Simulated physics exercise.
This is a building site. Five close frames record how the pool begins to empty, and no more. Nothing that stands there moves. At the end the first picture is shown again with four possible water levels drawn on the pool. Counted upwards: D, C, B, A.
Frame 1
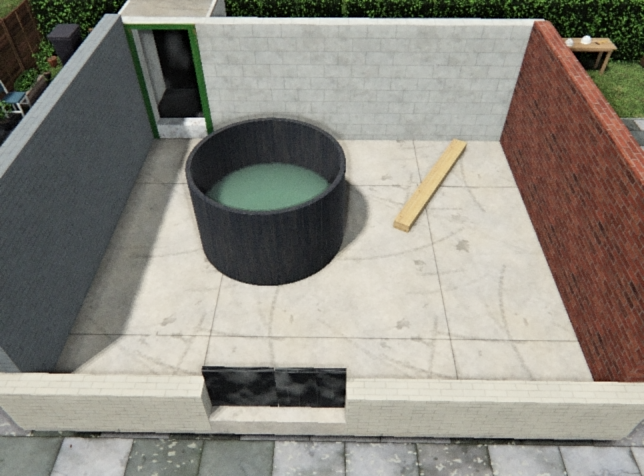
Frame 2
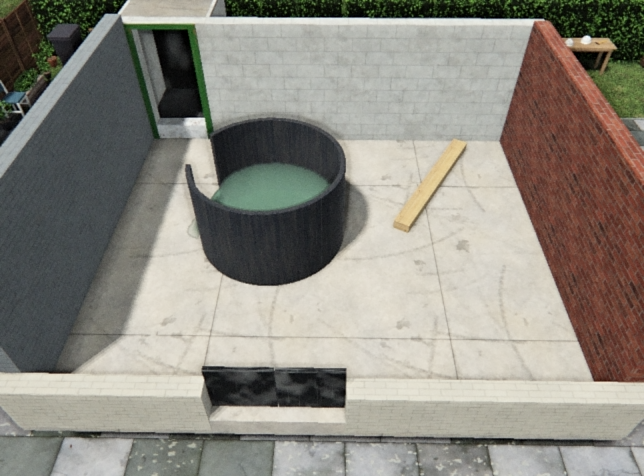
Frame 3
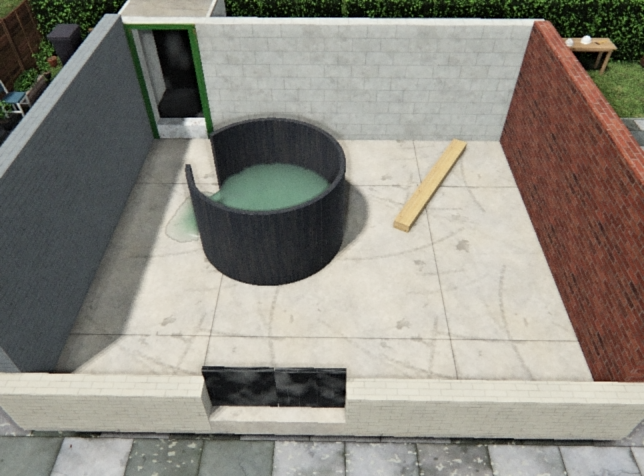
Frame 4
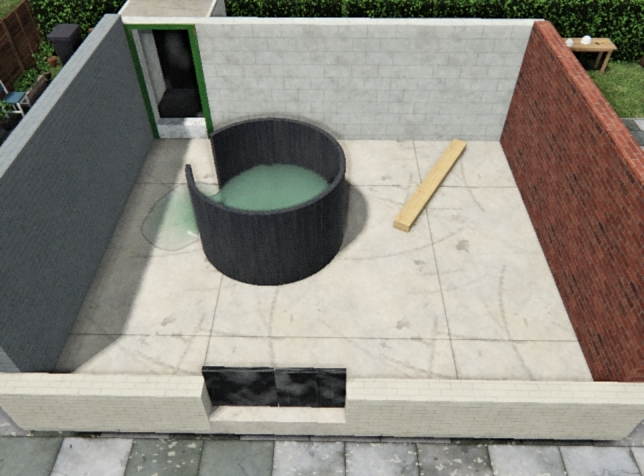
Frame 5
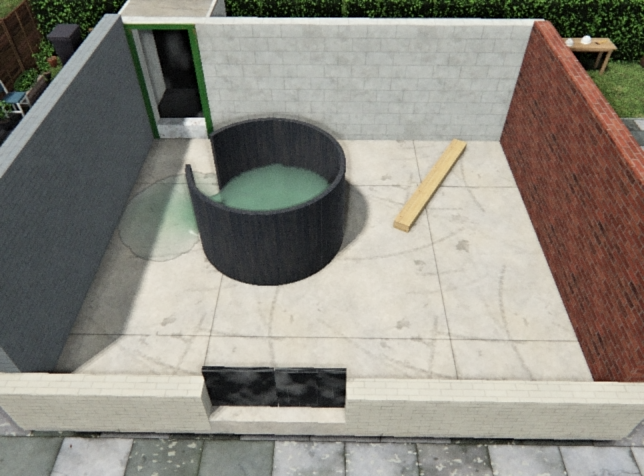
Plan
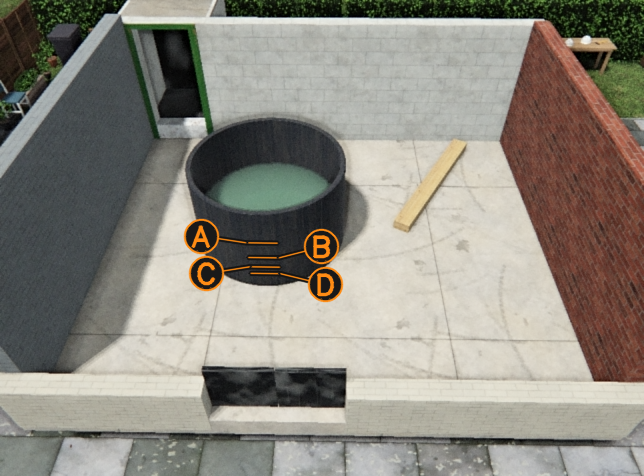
Greenish water slips through a gap that opens in the left side of a round black pool and spreads leftward in a thin, widening patch over the pale floor of a walled building site, seen from above by a still camera. A green-framed doorway stands behind at left, with grey, white and red brick walls around. A wooden plank lies unmoving to the right, and a dark shut gate sits in front.
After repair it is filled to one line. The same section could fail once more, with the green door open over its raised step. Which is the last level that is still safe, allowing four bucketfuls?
B will do.
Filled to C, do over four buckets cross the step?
No, that is safe.
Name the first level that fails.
Here it is level A.
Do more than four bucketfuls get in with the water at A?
Yes, it does.
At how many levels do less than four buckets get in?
Three of them.
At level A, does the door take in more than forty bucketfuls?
No, it does not.
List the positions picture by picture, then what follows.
In the first picture, water in the pool at rest, its middle at (270, 204); foot of the green doorway at (184, 138); shut gate at (275, 375).
In the second picture, water covers 1 % of the ground, its front hidden from here.
In the third picture, front seen at (179, 215), 2 % of the ground wet.
In the fourth picture, front seen at (181, 188), 4 % of the ground wet.
In the fifth picture, front seen at (136, 200), 7 % of the ground wet.
On the marked copy, A at (261, 242); B at (263, 257); C at (264, 267); D at (265, 273); from the bottom up D, C, B, A.
With A, about 12 bucketfuls get in.
With B, a bucket or two gets in.
With C, nothing gets over.
With D, nothing gets over.
